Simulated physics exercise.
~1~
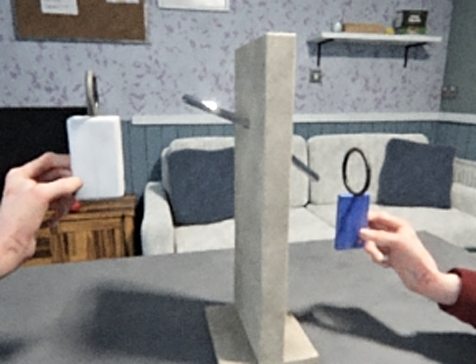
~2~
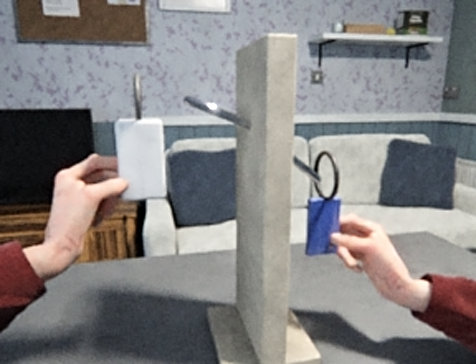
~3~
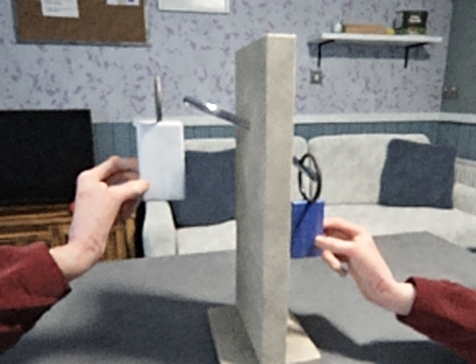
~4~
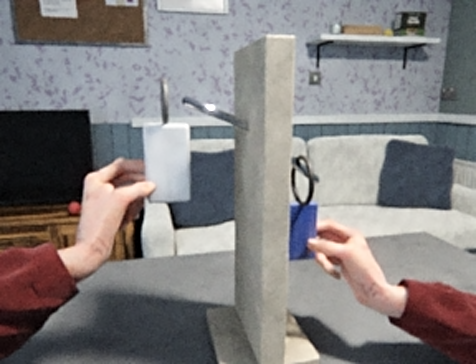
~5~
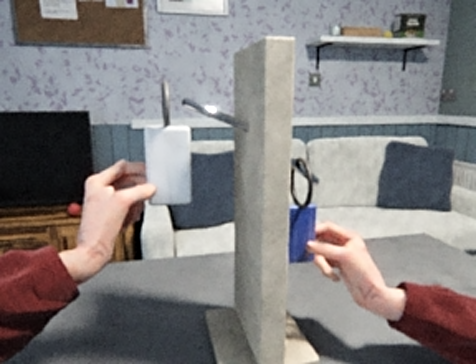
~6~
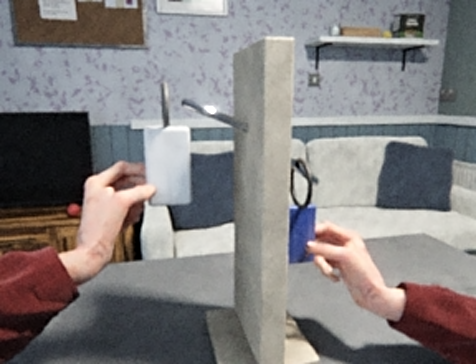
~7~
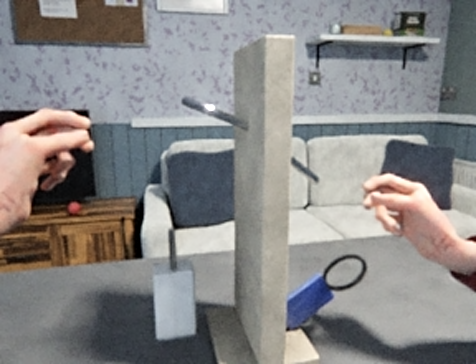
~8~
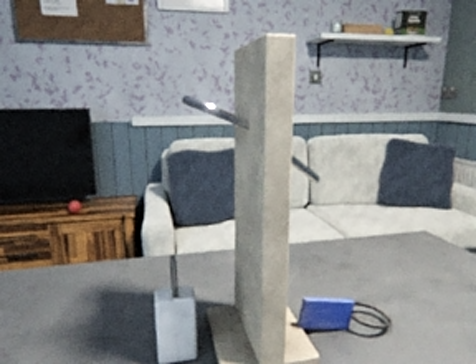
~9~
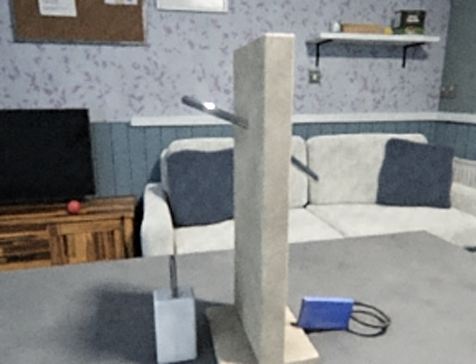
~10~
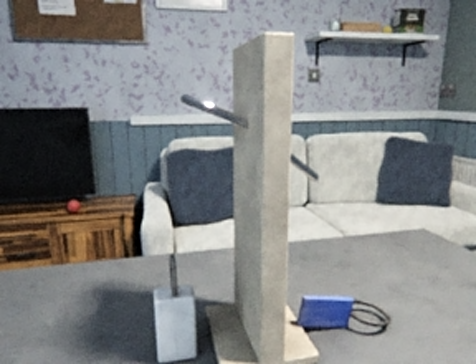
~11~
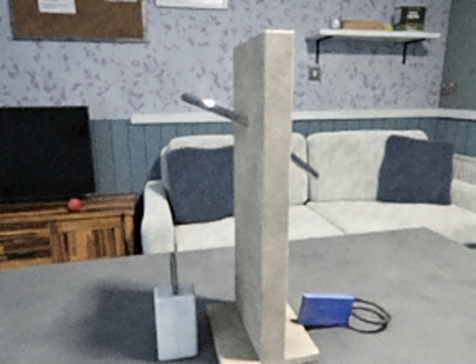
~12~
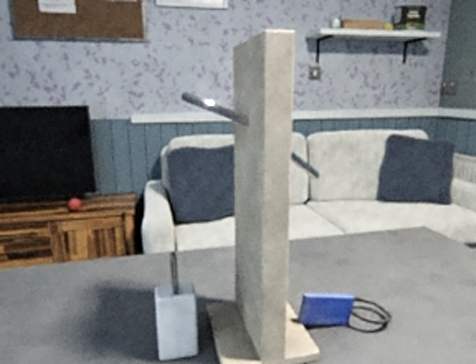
Two hands hold ringed objects, a white pouch on the left and a blue tag on the right, beside an upright grey board with a peg jutting from each side. The board stands on a dark table in a living room, seen from a slightly swaying viewpoint facing a pale sofa. The hands bring both objects inward toward the pegs and pause. Then they let go and draw back, and both objects fall. The white pouch lands upright at the left of the board, while the blue tag tips over and lies at the right, leaving both pegs empty.
